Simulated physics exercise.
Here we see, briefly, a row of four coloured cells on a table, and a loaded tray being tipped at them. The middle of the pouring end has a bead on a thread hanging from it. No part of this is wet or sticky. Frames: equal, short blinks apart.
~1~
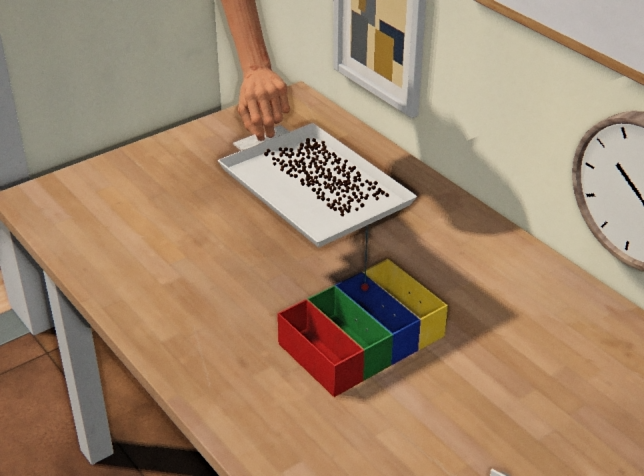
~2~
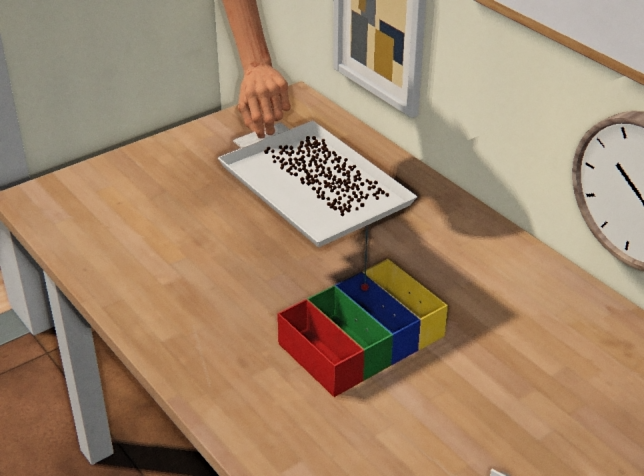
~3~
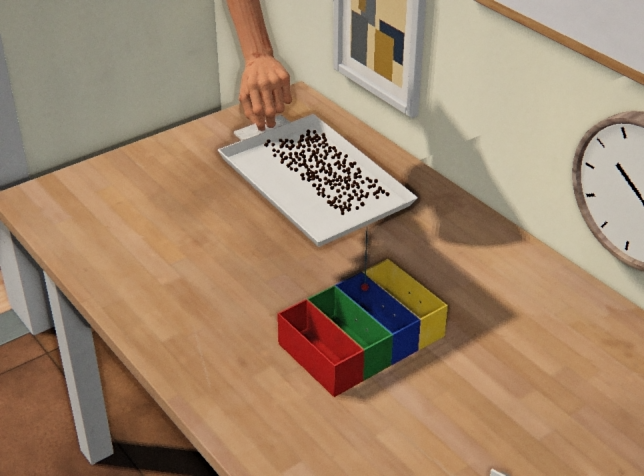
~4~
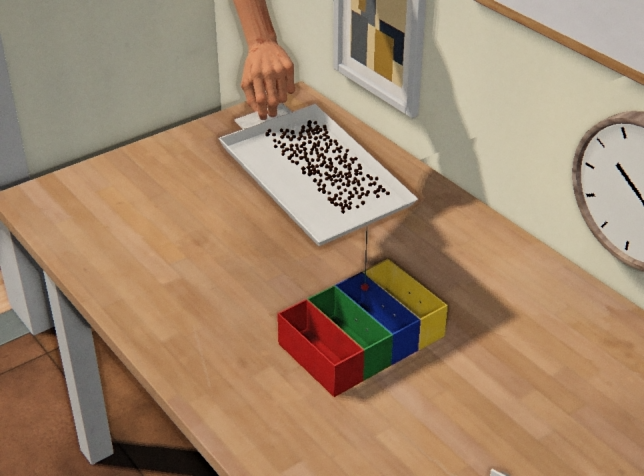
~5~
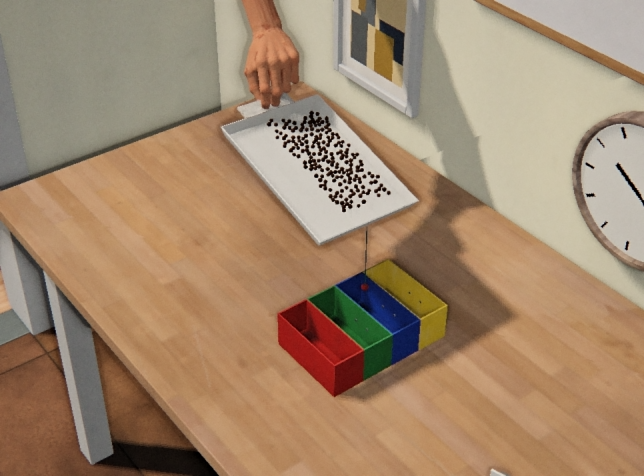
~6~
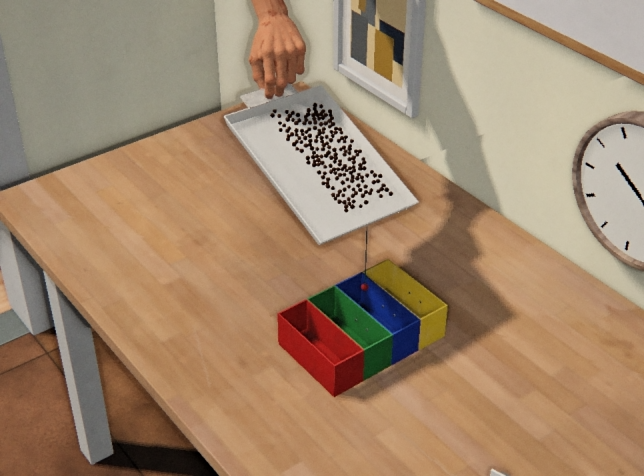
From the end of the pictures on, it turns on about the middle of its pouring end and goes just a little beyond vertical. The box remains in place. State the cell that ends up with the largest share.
It is the yellow cell.
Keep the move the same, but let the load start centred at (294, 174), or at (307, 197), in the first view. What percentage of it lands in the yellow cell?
In order, 40 % then 40 %.
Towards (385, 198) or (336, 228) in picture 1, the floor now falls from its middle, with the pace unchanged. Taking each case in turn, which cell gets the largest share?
Case 1 - the yellow cell. Case 2 - that red cell.
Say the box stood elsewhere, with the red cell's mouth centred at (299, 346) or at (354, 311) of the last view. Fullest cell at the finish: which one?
First: That yellow cell. Second: Blue.
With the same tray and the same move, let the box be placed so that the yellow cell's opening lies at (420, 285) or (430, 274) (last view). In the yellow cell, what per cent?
50% for the first placement, 30% for the second.
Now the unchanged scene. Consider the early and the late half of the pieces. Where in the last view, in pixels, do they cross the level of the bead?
The first part at (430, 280); the rest at (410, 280).
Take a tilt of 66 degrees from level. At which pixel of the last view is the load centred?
The middle of the pieces lands at roughly (400, 217).
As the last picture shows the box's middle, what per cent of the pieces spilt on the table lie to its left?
Some 0 per cent.
Shortly afterwards, tray tipped steeply; near two thirds on the tray; a little in the yellow cell; only a few in the blue cell; near a third falling or outside the box.
Next, tray tipped past a quarter turn; near a third in the yellow cell; a little in the blue cell; near half falling or outside the box.
Some moments later, tray tipped past a quarter turn; near half in the yellow cell; near a quarter in the blue cell; only a few in the green cell; near a third falling or outside the box.
In the end, tray tipped past a quarter turn; near half in the yellow cell; near a quarter in the blue cell; only a few in the green cell; none at all in the red cell; near a third outside the box.
